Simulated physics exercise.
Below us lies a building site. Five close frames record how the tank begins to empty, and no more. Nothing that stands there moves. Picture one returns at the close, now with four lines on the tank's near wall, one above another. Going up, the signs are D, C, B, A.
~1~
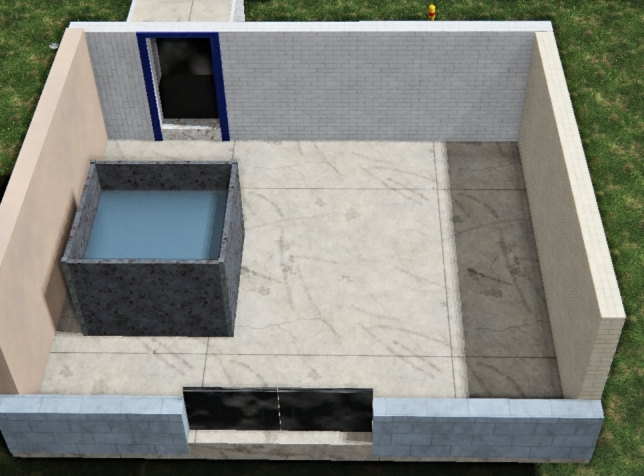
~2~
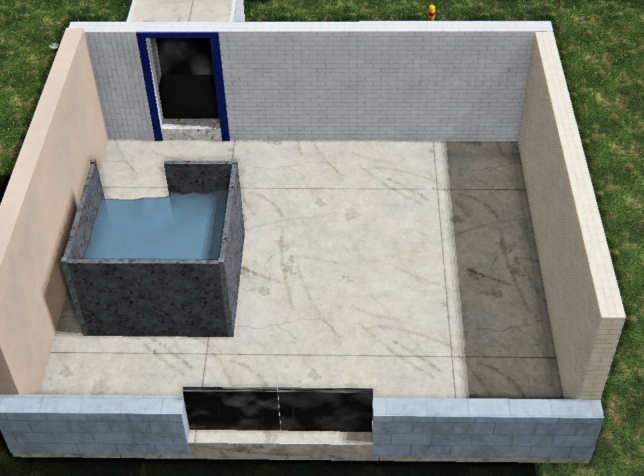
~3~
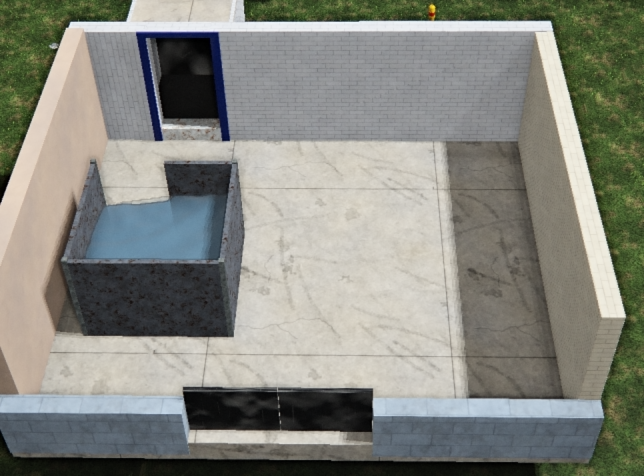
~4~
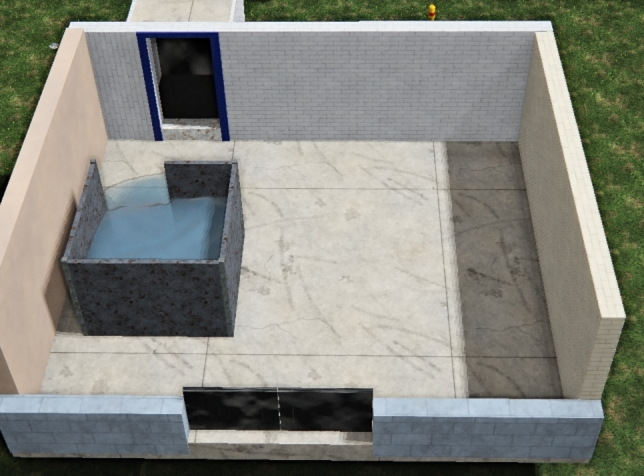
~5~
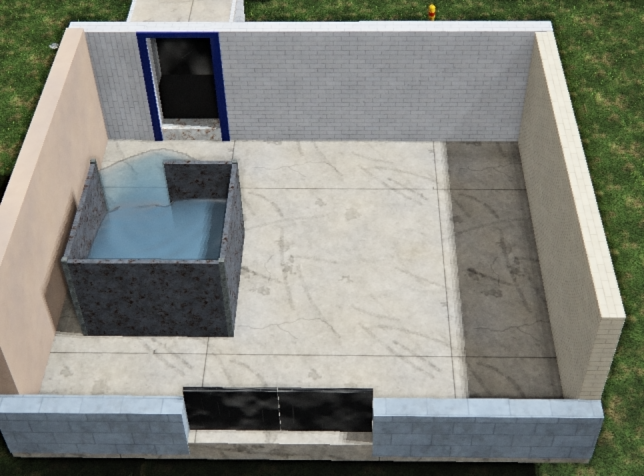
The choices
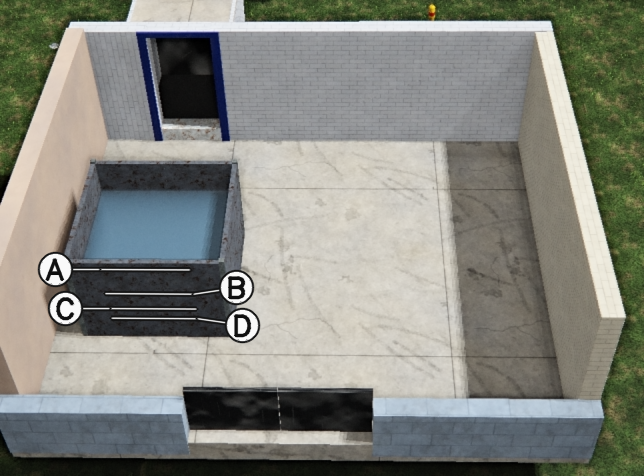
Water stirs in a dark stone tank at the left of a roofless, walled site, seen from high above by a still camera. A blue-framed doorway stands in the pale brick back wall, a black gate sits in the low blue-grey front wall, and grass surrounds the pale floor. Part of the tank's back side vanishes, and the water ripples and spreads through the gap onto the floor behind.
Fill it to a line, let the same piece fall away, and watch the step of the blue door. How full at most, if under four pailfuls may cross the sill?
I would pick mark C.
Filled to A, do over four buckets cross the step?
Yes, that goes wrong.
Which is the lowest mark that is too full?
Mark B.
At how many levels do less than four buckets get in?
Two of them.
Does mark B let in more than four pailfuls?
Yes, it does.
On the marked copy, A at (144, 269); B at (149, 293); C at (152, 308); D at (154, 318); from the bottom up D, C, B, A.
For mark A, dozens of bucketfuls pour in.
For mark B, about 13 bucketfuls get in.
For mark C, a bucket or two gets in.
For mark D, nothing gets over.
